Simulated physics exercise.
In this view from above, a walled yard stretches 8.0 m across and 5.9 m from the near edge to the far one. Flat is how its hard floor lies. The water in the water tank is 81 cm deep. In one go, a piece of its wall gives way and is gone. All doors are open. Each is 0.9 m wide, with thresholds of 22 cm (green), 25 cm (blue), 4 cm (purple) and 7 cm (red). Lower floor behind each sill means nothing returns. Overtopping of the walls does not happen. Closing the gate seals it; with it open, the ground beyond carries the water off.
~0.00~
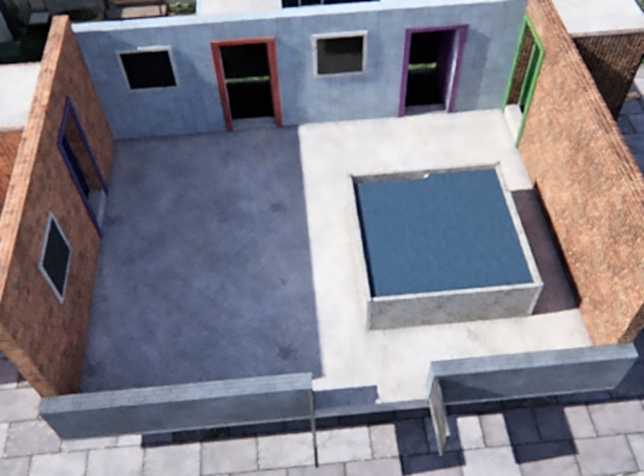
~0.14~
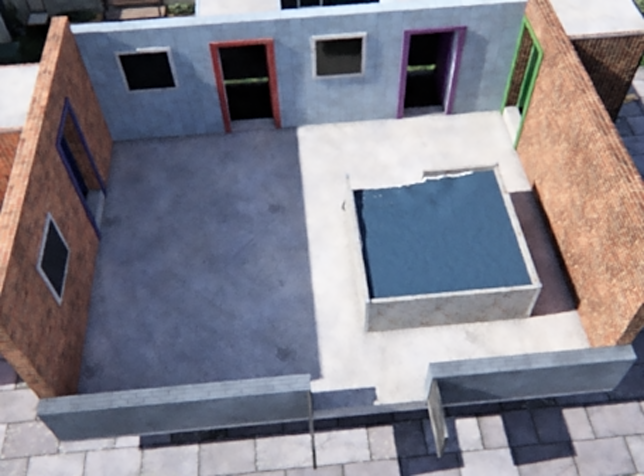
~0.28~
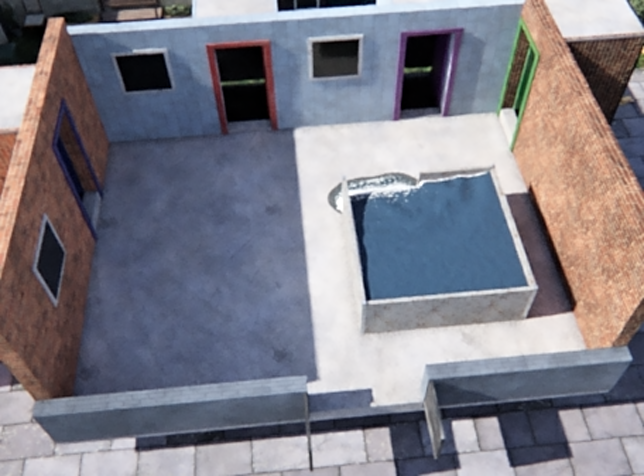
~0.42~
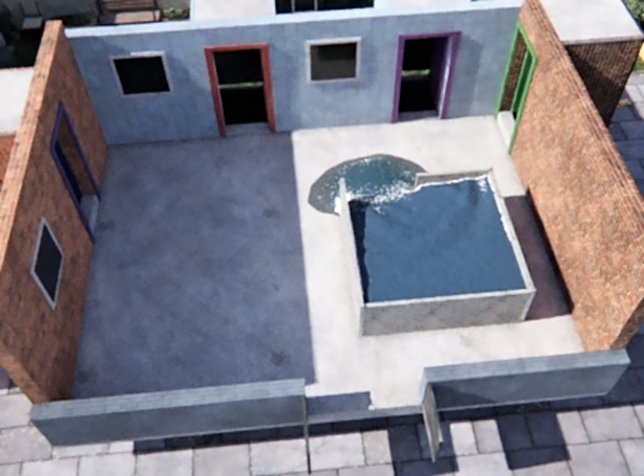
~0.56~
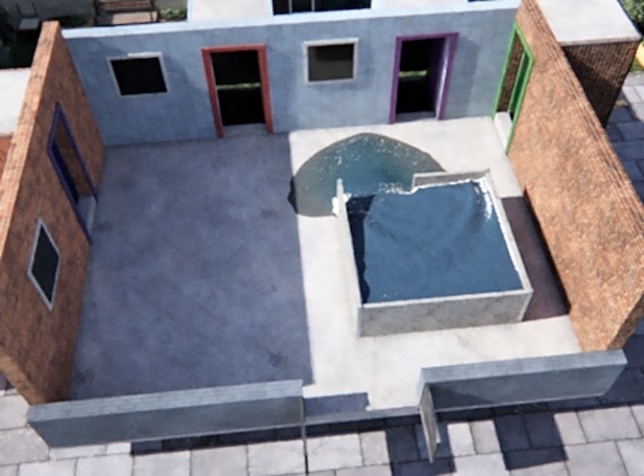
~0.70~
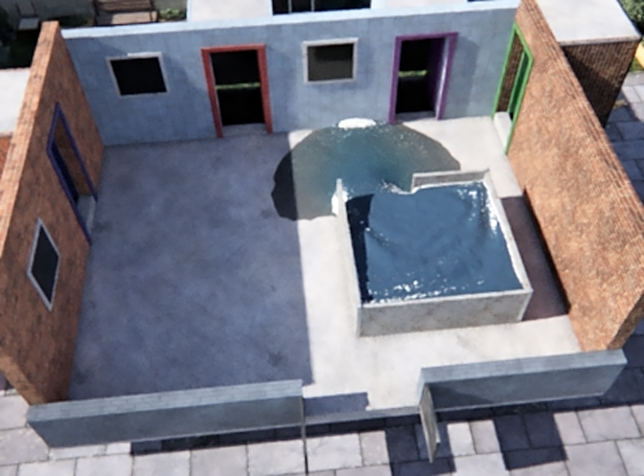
In a walled yard with a flat, hard floor and open doorways, a square tank sits full of still water. Part of its far wall gives way, and water pours through the gap. A rounded sheet spreads over the floor behind the tank, widening toward the back wall as ripples cross the tank.
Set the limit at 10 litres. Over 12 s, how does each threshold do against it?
At the green door the water goes past it. At the blue door the water stays short of it. At the purple door the water goes past it. At the red door the water goes past it.
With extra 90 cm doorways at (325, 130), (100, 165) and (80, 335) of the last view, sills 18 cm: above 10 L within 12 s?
More, more, less.
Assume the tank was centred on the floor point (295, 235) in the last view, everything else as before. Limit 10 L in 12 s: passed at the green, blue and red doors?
Measured against that limit, green comes out short of it, blue short of it and red beyond it.
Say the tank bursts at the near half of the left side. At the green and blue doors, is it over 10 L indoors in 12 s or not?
Then: Green below, blue under.
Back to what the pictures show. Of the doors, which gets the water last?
That would be the blue door.
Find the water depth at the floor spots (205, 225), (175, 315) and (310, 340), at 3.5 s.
Around 1 cm, 0 cm and 0 cm.
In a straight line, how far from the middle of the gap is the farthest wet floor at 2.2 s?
5.4 m.
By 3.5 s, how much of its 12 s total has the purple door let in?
Roughly 55%.
After 1.4 s water covers 20 % of the floor and is deepest (49 cm) near (354, 131); green door not reached, blue door not reached, purple door 19 cm at the sill, 42 L in, red door 14 cm at the sill, 0 L in.
After 2.2 s water covers 30 % of the floor and is deepest (46 cm) near (354, 131); green door 21 cm at the sill, 0 L in, blue door not reached, purple door 23 cm at the sill, 146 L in, red door 19 cm at the sill, 35 L in.
After 3.5 s water covers 45 % of the floor and is deepest (34 cm) near (111, 162); green door 29 cm at the sill, 30 L in, blue door 20 cm at the sill, 0 L in, purple door 17 cm at the sill, 288 L in, red door 14 cm at the sill, 91 L in.
After 7.0 s water covers 85 % of the floor and is deepest (20 cm) near (102, 163); green door 17 cm at the sill, 53 L in, blue door 15 cm at the sill, 0 L in, purple door 10 cm at the sill, 453 L in, red door 9 cm at the sill, 141 L in.
After 12.0 s water covers 100 % of the floor and is deepest (13 cm) near (573, 363); green door 10 cm at the sill, 53 L in, blue door 9 cm at the sill, 0 L in, purple door 7 cm at the sill, 514 L in, red door 8 cm at the sill, 150 L in.
